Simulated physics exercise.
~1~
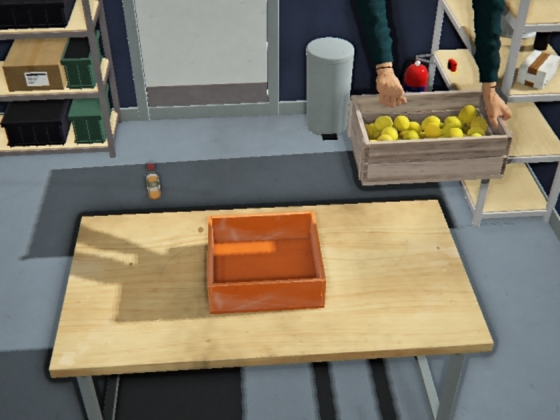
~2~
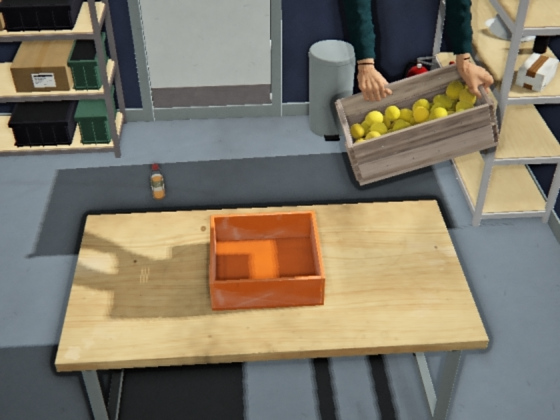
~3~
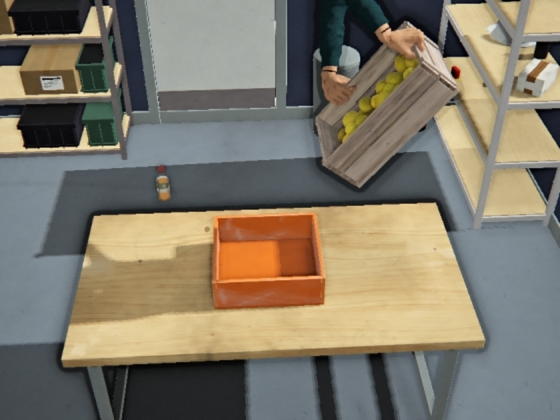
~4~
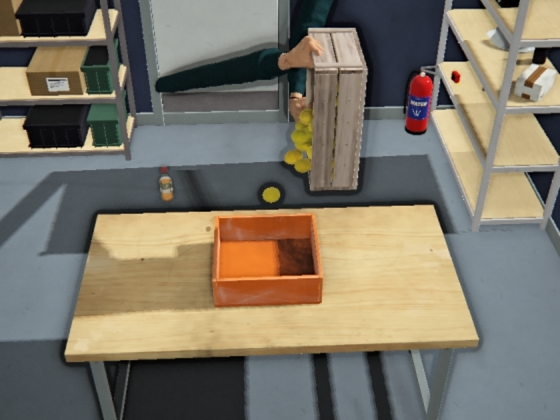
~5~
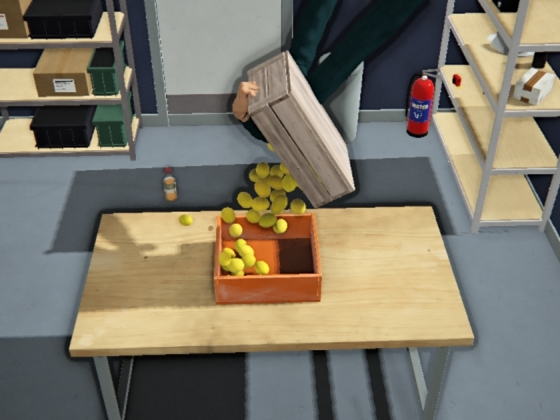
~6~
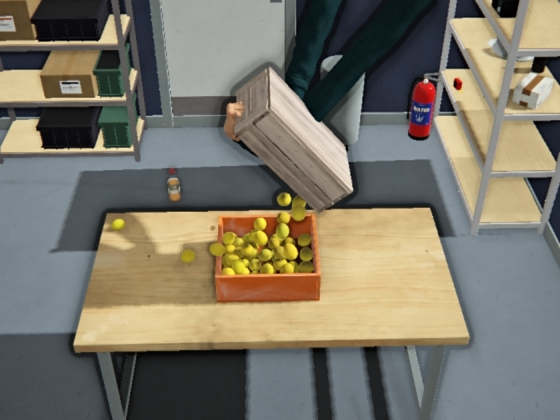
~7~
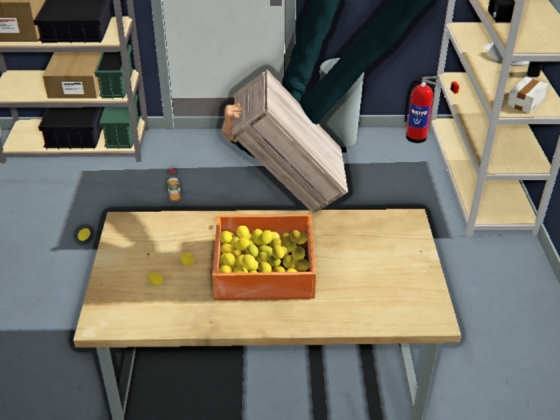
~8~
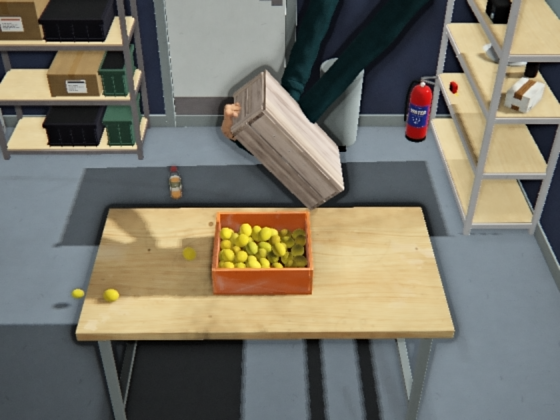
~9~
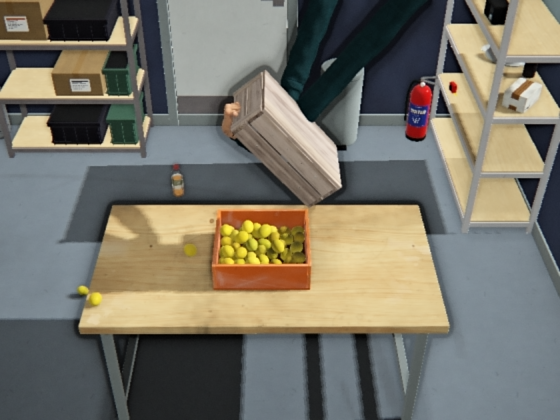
A wooden crate of lemons was tipped steeply by a pair of hands, spilling them into an orange tray on a table, where nearly all piled up while a few strayed across the tabletop, some ending near its left edge.
